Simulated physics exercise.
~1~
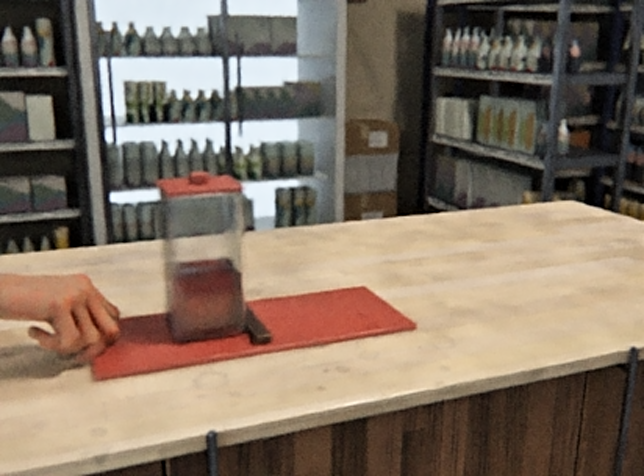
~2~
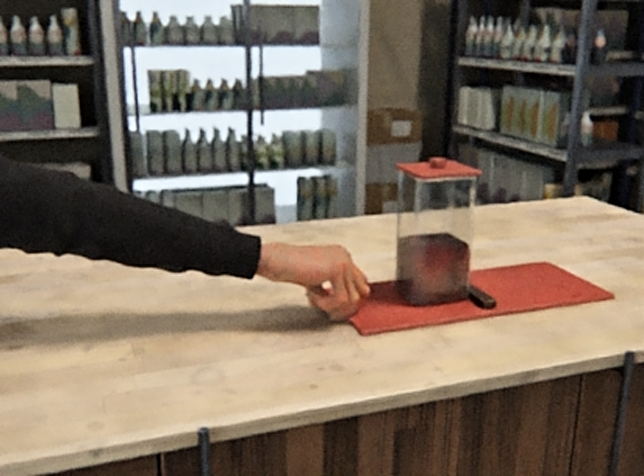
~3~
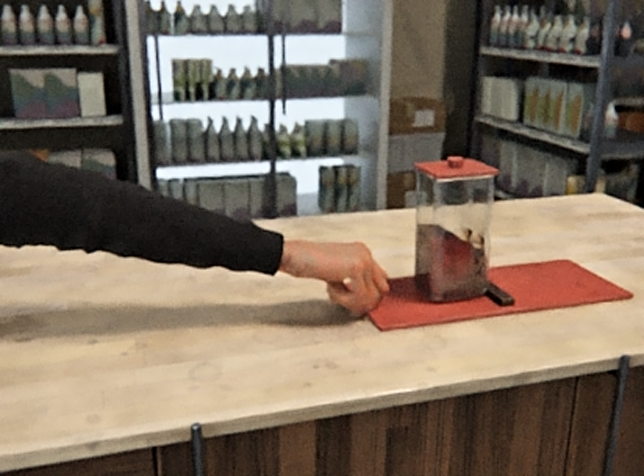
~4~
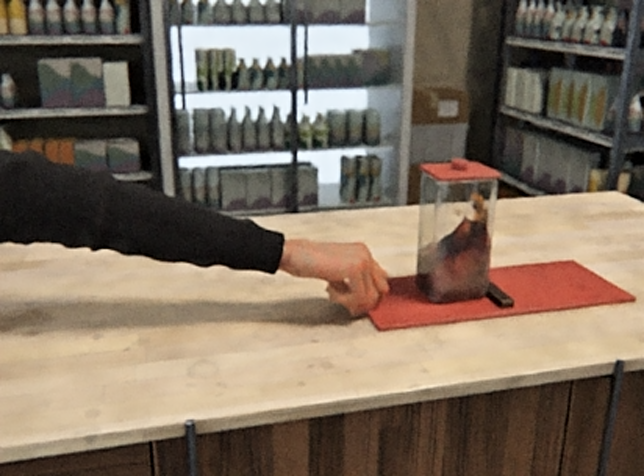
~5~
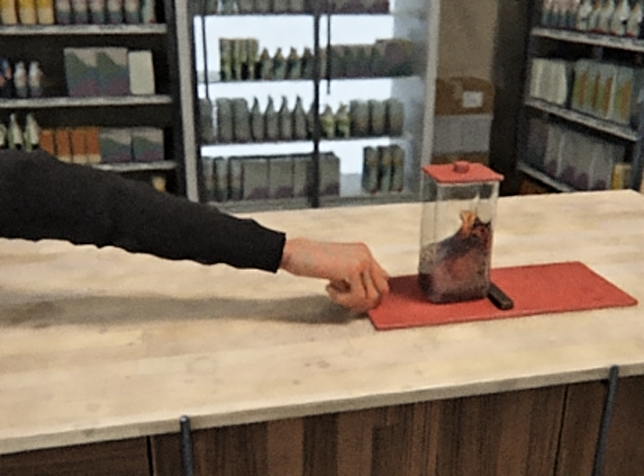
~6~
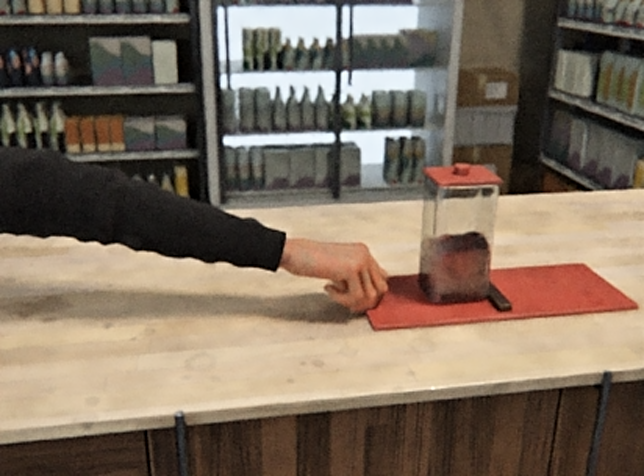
A red board carrying a capped bottle slides right and stops, its dark liquid sloshing.
